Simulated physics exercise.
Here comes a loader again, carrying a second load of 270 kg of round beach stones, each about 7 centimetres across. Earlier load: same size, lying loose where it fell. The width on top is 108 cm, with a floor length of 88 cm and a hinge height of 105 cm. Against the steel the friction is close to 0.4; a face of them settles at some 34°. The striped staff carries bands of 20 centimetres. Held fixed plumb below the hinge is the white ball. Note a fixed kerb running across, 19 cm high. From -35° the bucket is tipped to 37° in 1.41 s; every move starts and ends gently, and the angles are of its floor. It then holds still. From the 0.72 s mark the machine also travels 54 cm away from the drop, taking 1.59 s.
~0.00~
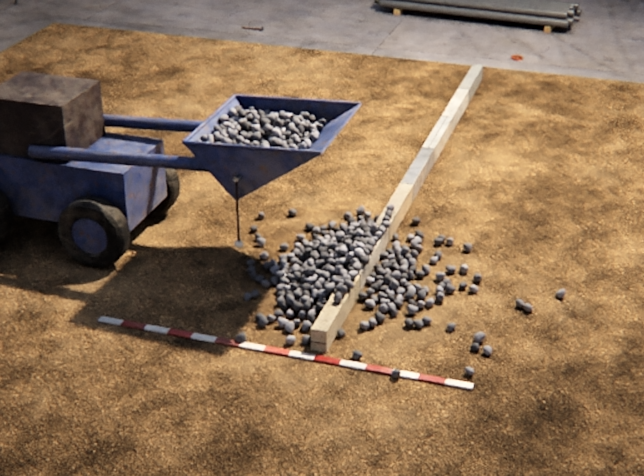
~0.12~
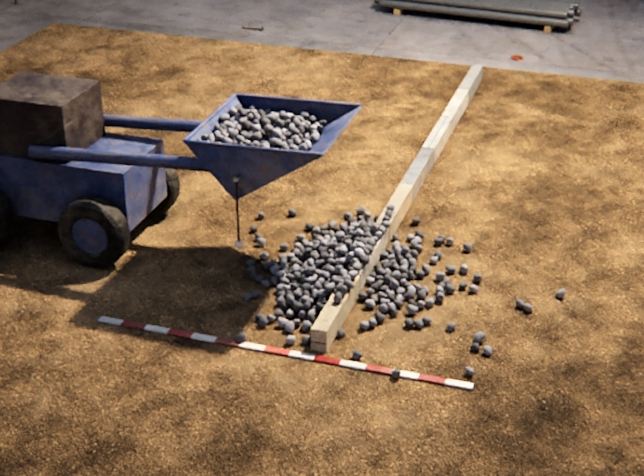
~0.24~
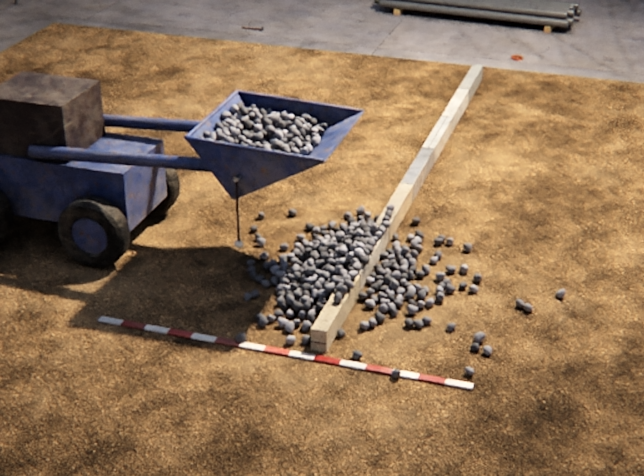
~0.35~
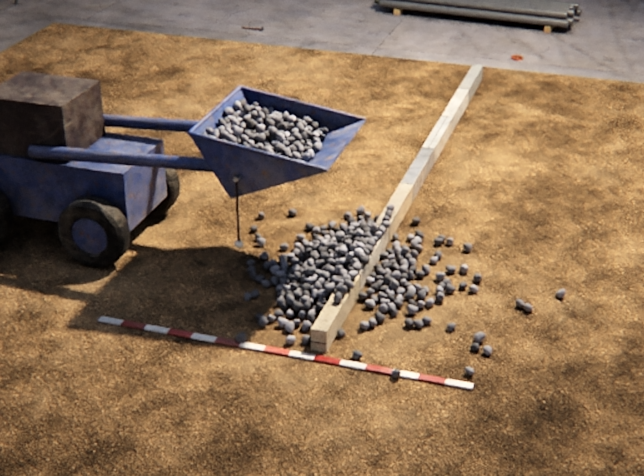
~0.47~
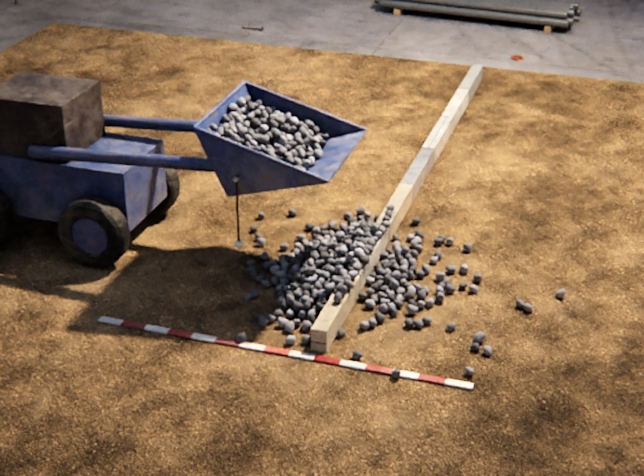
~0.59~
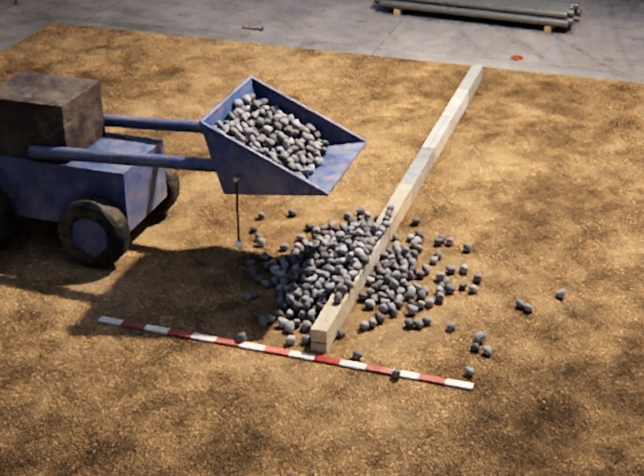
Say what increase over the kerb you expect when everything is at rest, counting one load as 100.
Some 6 per cent is added.
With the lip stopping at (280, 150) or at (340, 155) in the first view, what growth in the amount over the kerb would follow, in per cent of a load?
The first would add some 0 per cent and the second some 20 per cent.
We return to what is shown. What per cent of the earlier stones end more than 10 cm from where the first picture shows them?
15 per cent.
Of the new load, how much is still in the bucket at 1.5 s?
35 %.
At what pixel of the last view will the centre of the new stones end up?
Roughly at (310, 256) in the last picture.
After 1.1 s the floor is at 26°; in per cent of one load, 100 in the bucket, 77 on this side of the kerb, 23 over the kerb; the foremost stones are at (500, 324).
After 1.5 s the floor is at 37°; in per cent of one load, 34 in the bucket, 143 on this side of the kerb, 23 over the kerb; the foremost stones are at (500, 324).
After 2.8 s the floor is at 37°; in per cent of one load, 0 in the bucket, 172 on this side of the kerb, 28 over the kerb; the foremost stones are at (501, 328).
After 5.3 s the floor is at 37°; in per cent of one load, 0 in the bucket, 171 on this side of the kerb, 29 over the kerb; the foremost stones are at (501, 328). Net gain over the kerb, 6.
